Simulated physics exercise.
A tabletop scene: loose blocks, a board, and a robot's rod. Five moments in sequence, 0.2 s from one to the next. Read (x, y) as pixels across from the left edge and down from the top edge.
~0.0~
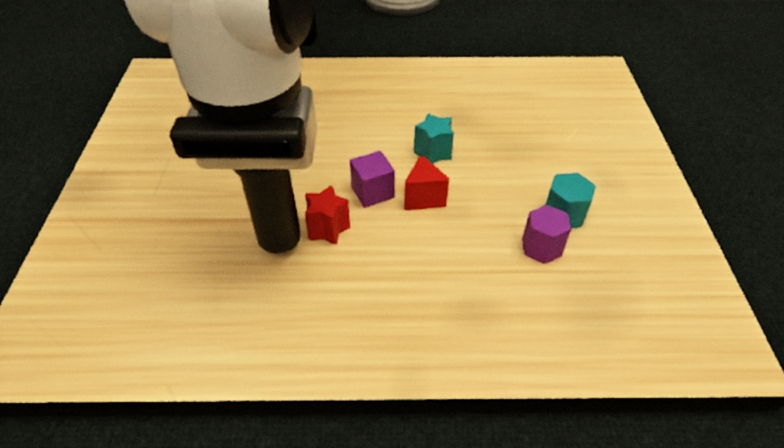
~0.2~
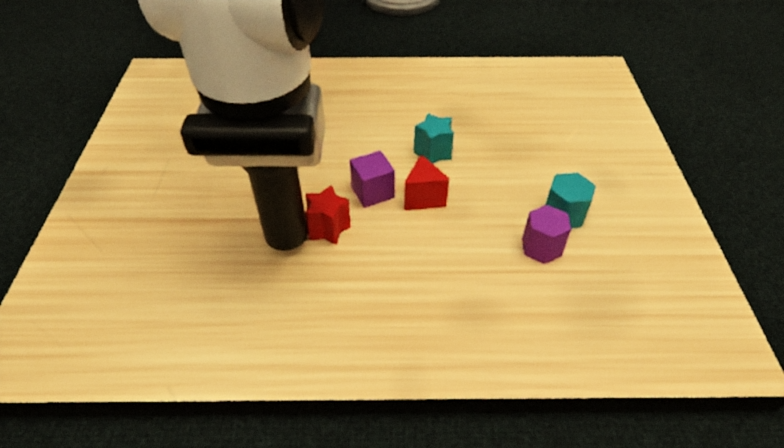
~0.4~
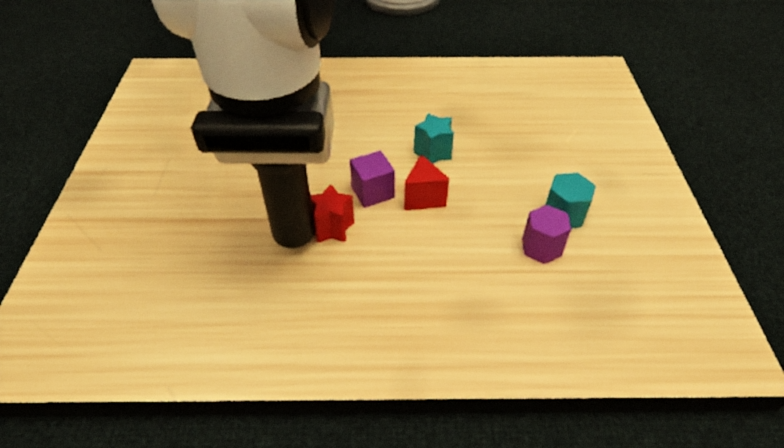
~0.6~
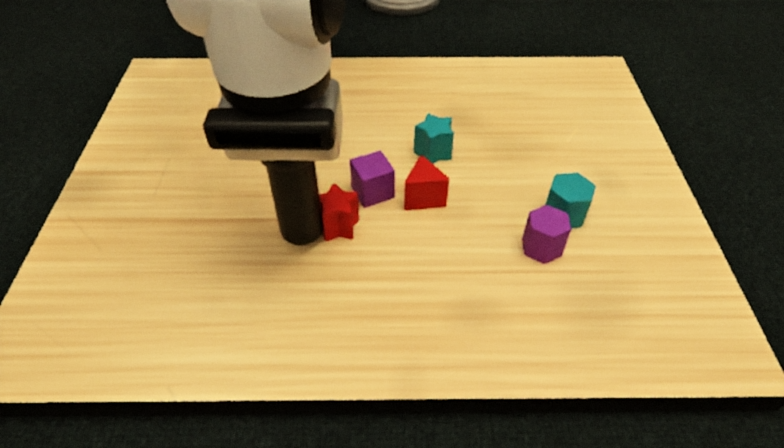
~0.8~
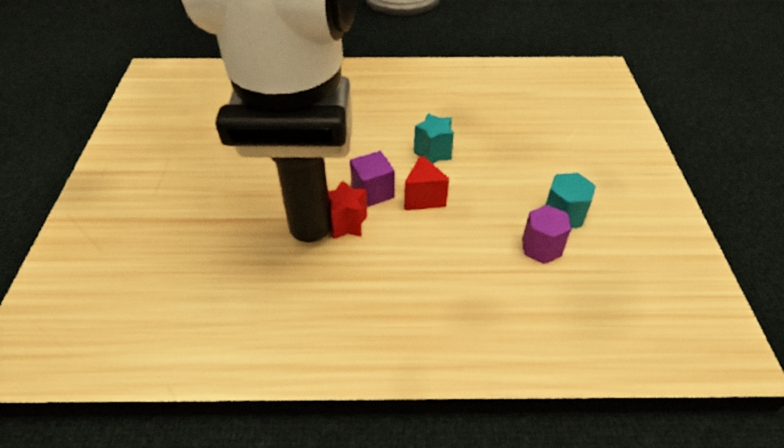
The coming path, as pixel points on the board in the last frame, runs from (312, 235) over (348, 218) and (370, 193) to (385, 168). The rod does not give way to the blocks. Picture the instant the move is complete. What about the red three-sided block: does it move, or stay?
The red three-sided block moves.
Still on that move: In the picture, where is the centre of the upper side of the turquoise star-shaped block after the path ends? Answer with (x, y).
I'd expect the centre of its top face to be at (452, 117).
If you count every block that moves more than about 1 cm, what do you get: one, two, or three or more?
My answer is three or more.
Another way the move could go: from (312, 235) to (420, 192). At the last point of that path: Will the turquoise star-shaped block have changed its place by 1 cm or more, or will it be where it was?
Once the path ends, it is where it was.
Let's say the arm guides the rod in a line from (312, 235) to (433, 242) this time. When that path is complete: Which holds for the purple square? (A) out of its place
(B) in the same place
It's A.
On the path given first. One third of the way, rod at (347, 210); red star-shaped block at (382, 181); purple square at (388, 154), turned 35° anticlockwise.
Two thirds of the way, rod at (370, 185); red star-shaped block at (405, 170), turned 35° clockwise; purple square at (400, 144), turned 70° anticlockwise; red three-sided block at (441, 173), turned 20° anticlockwise.
At the end, rod at (385, 161); red star-shaped block at (408, 168), turned 60° clockwise; purple square at (419, 124), turned 55° anticlockwise; red three-sided block at (442, 173), turned 20° anticlockwise; turquoise star-shaped block at (452, 117), turned 30° clockwise.
